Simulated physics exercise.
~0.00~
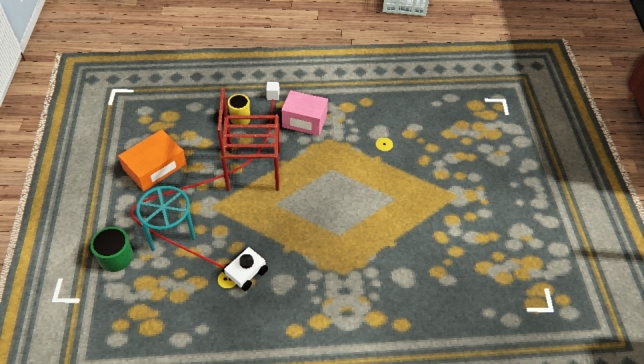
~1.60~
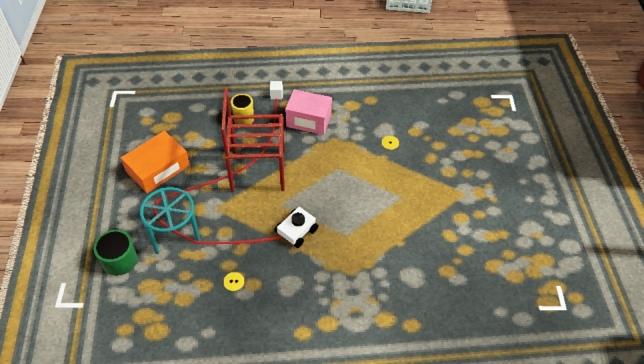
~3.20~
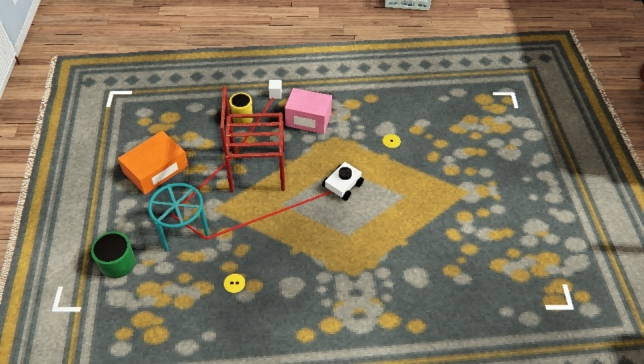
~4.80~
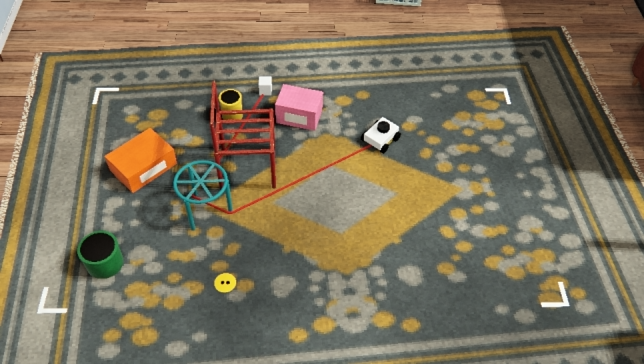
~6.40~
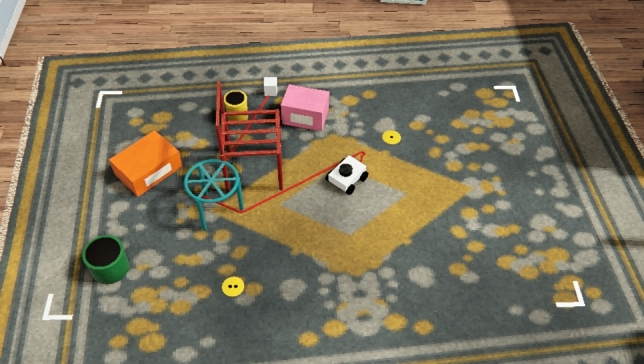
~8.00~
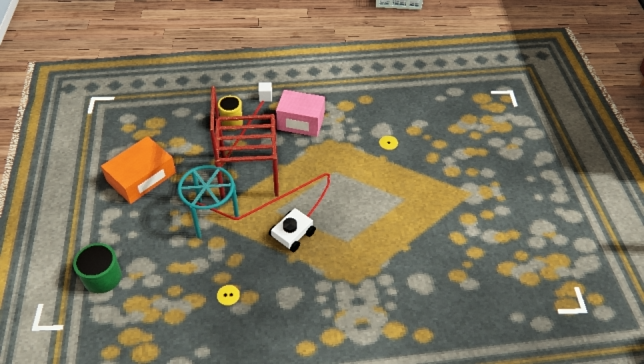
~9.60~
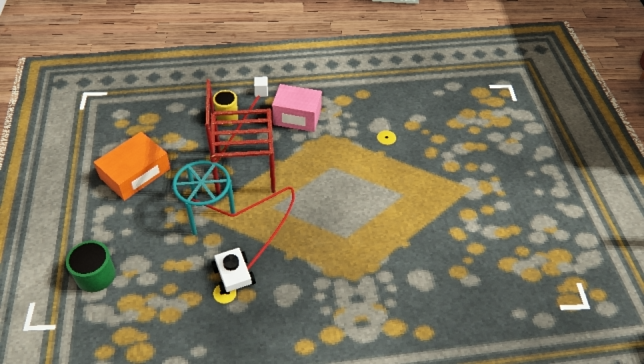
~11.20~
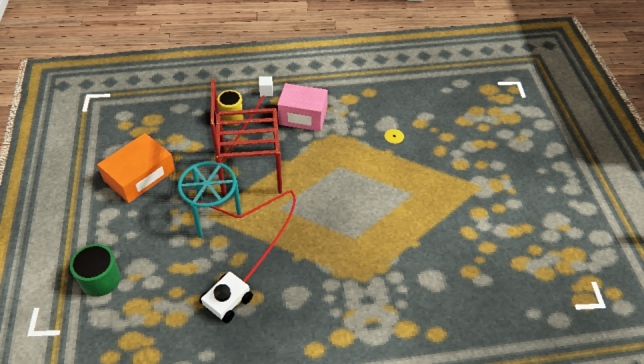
A large grey, yellow and blue patterned rug lies on a wooden floor, seen from above at a slant. Toward its left side stand a red chair-like frame, a teal stool, an orange carton and a green pot, with a pink carton and a yellow pot near the back. A small white cart trailing a red lead rolls from the front up and right toward a yellow mark, and the tightening lead drags the teal stool a little right. The cart then turns back down and left, its lead slackening. It finishes near the front, just past the other yellow mark, with the stool still shifted and the red frame in place.
